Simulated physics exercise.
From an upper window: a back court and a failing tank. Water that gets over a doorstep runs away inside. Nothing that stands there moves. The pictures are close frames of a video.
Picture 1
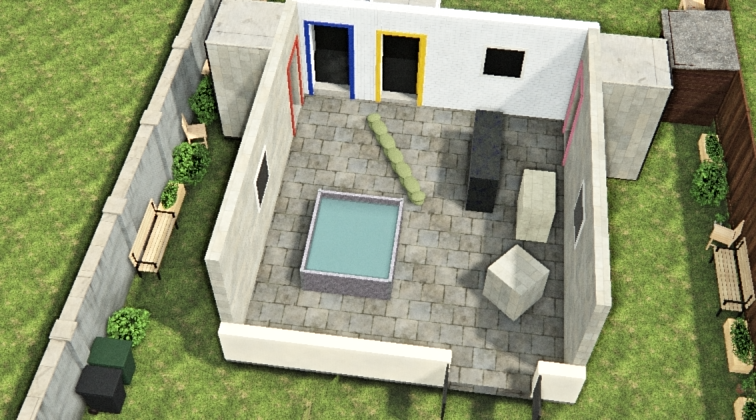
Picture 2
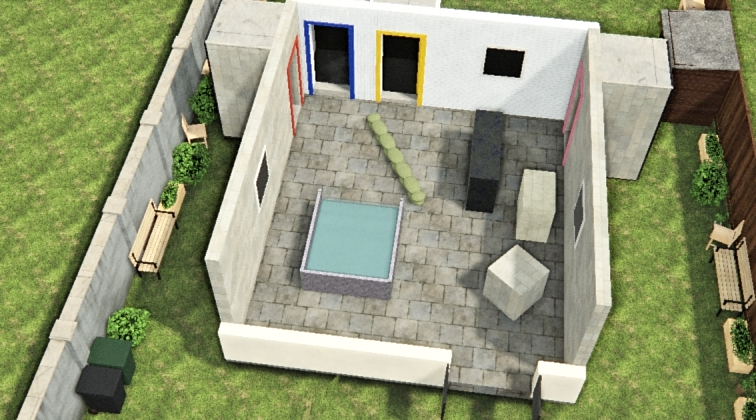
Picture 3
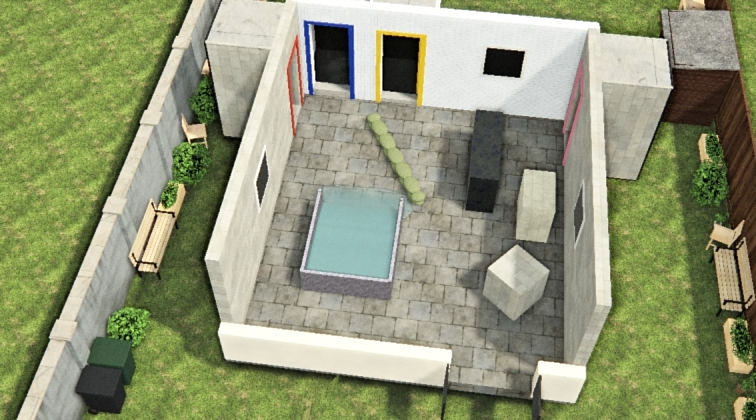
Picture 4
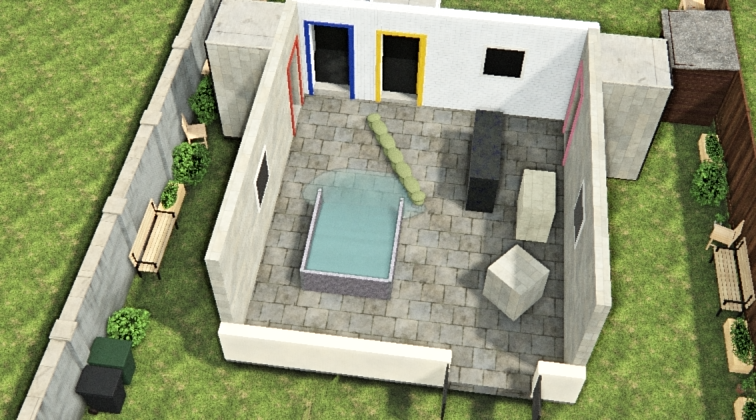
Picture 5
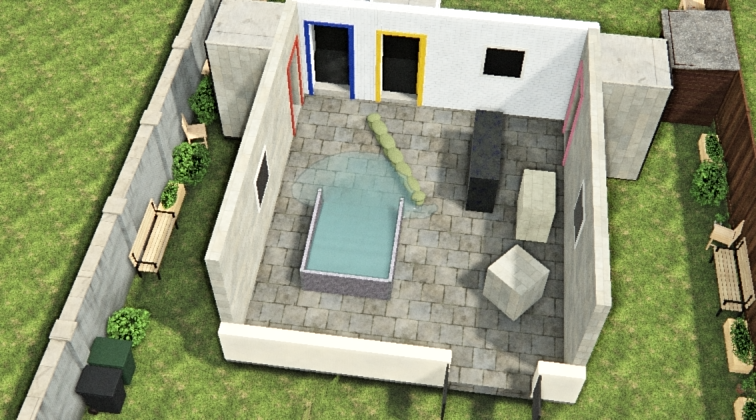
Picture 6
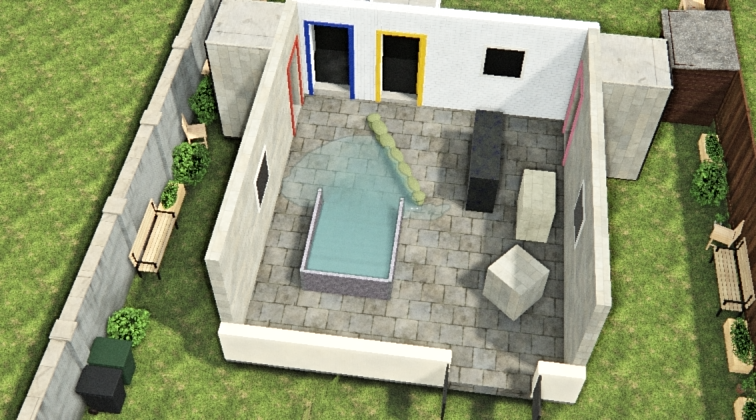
In a paved back court seen from above, water sat still in a tank, then poured out through its far side and spread in a widening sheet across the stones toward the back wall.
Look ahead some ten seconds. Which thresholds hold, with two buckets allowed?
The blue door floods; the yellow door holds within the limit; the red door floods; the pink door holds within the limit.
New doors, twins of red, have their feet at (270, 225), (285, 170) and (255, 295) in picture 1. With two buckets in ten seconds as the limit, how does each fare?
In turn: Stays under, is over, holds.
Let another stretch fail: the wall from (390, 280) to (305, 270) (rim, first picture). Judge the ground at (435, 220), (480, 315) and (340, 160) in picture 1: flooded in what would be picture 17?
One after the other: Not flooded, awash, dry.
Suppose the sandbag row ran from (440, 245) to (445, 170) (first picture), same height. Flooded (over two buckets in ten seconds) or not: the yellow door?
Then: The yellow door floods.
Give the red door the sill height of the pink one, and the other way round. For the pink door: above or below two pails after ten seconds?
The pink one passes that mark.
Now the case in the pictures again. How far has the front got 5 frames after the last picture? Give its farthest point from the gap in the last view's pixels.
Roughly at (326, 98).
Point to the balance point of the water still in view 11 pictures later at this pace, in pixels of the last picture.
I would point to (352, 191).
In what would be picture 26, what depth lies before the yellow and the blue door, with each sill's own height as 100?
About 60 and 120 per cent.
A moment on, water covers 20 % of the floor; the blue door wet at the sill, nothing in, the yellow door not reached, the red door wet at the sill, nothing in, the pink door not reached.
Next, water covers 25 % of the floor; the blue door over two buckets in, the yellow door wet at the sill, nothing in, the red door under two buckets in, the pink door not reached.
Then, water covers 35 % of the floor; the blue door far over two buckets in, the yellow door wet at the sill, nothing in, the red door far over two buckets in, the pink door not reached.
Later, water covers 55 % of the floor; the blue door far over two buckets in, the yellow door wet at the sill, nothing in, the red door far over two buckets in, the pink door wet at the sill, nothing in.
In the end, water covers 80 % of the floor; the blue door far over two buckets in, the yellow door wet at the sill, nothing in, the red door far over two buckets in, the pink door wet at the sill, nothing in.
